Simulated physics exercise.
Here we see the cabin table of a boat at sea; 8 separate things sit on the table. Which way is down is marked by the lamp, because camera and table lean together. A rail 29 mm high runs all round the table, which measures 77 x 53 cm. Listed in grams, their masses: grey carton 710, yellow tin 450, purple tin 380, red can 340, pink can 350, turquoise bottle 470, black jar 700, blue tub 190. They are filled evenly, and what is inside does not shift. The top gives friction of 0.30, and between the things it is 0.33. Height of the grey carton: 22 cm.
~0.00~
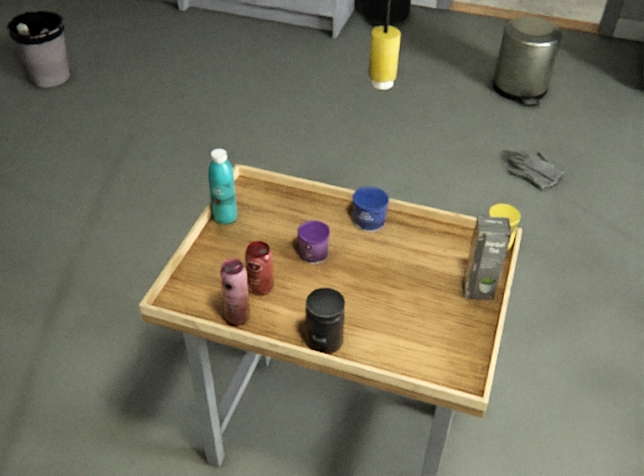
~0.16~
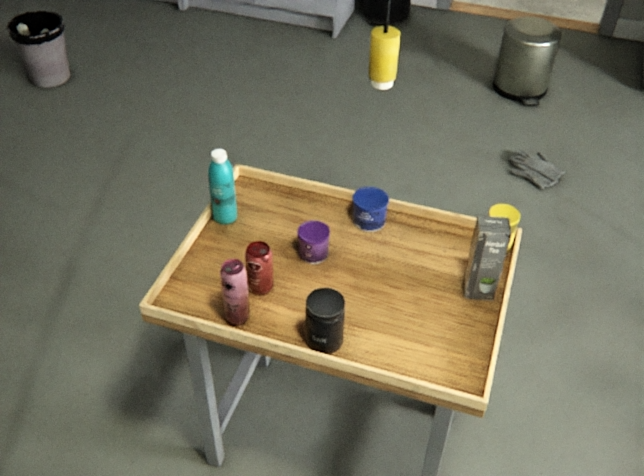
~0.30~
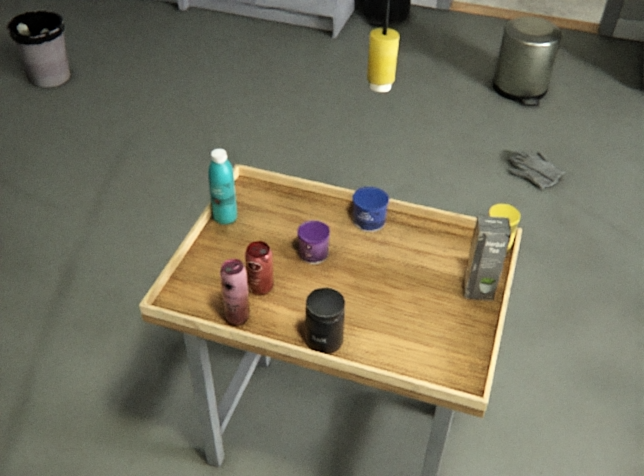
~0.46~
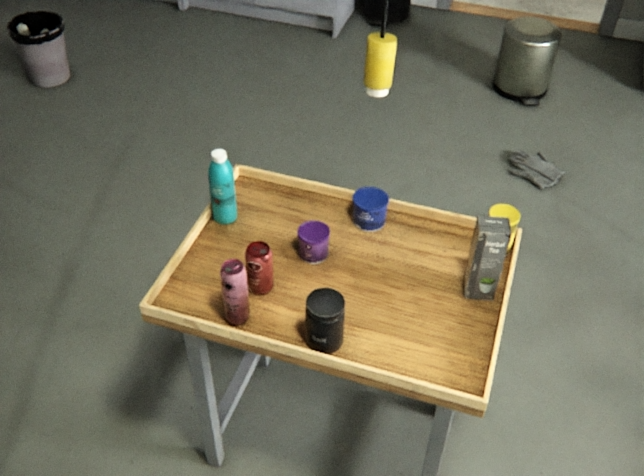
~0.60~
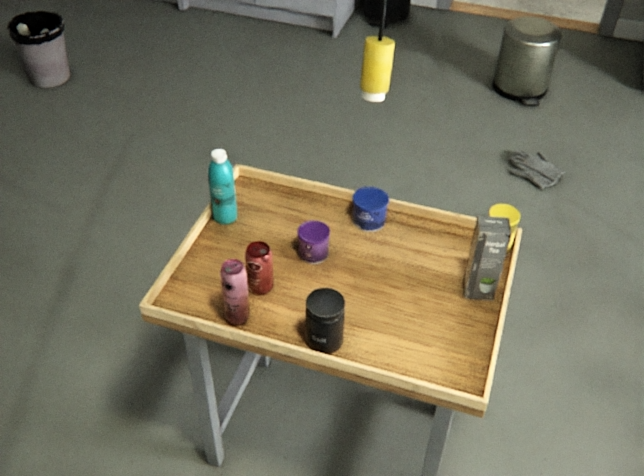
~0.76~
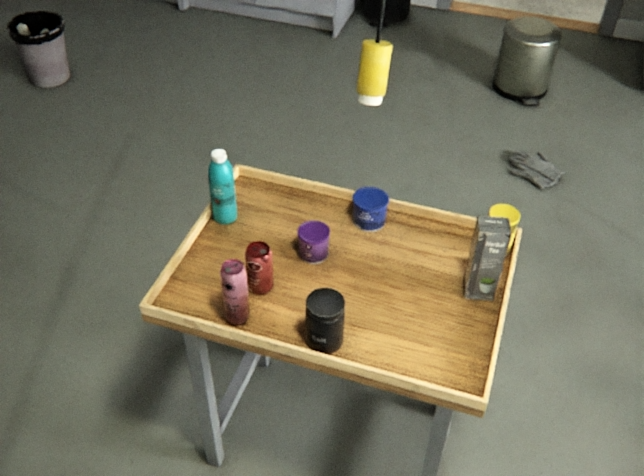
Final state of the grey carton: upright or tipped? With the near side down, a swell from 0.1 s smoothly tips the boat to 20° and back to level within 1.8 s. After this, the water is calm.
Tipped.
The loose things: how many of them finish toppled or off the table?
It adds up to 1.
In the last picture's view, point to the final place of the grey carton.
Somewhere around (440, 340).
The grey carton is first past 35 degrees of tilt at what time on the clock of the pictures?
Around 1.1 seconds.
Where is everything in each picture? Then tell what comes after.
Boat level; grey carton (486, 260), in the first picture.
Boat level; red can (259, 269); pink can (235, 293), in the second picture.
Floor tilted 2°, near side down; turquoise bottle (222, 186); black jar (325, 321), in the third picture.
Floor tilted 7°, near side down; blue tub (370, 209), in the fourth picture.
Floor tilted 12°, near side down; purple tin (314, 242); red can (259, 269), in the fifth picture.
Floor tilted 17°, near side down; grey carton (486, 260); pink can (235, 293), in the sixth picture.
After 1.06 s, floor tilted 20°, near side down; grey carton tipped 20° from how it sat near (487, 271); pink can slid 2 cm; turquoise bottle slid 2 cm.
After 1.16 s, floor tilted 18°, near side down; grey carton tipped 48° from how it sat near (488, 294); pink can slid 3 cm; turquoise bottle slid 3 cm.
After 1.26 s, floor tilted 16°, near side down; grey carton on its side near (474, 330); turquoise bottle slid 5 cm; red can slid 5 cm.
After 1.36 s, floor tilted 13°, near side down; grey carton on its side near (449, 341); turquoise bottle slid 7 cm; red can slid 7 cm.
At rest (2.4 s), tipped over on the table, grey carton; not toppled but over 5 cm from the start, yellow tin, purple tin, red can, turquoise bottle and blue tub; the other 2 in place, give or take 5 cm. In the last view, grey carton near (440, 340).
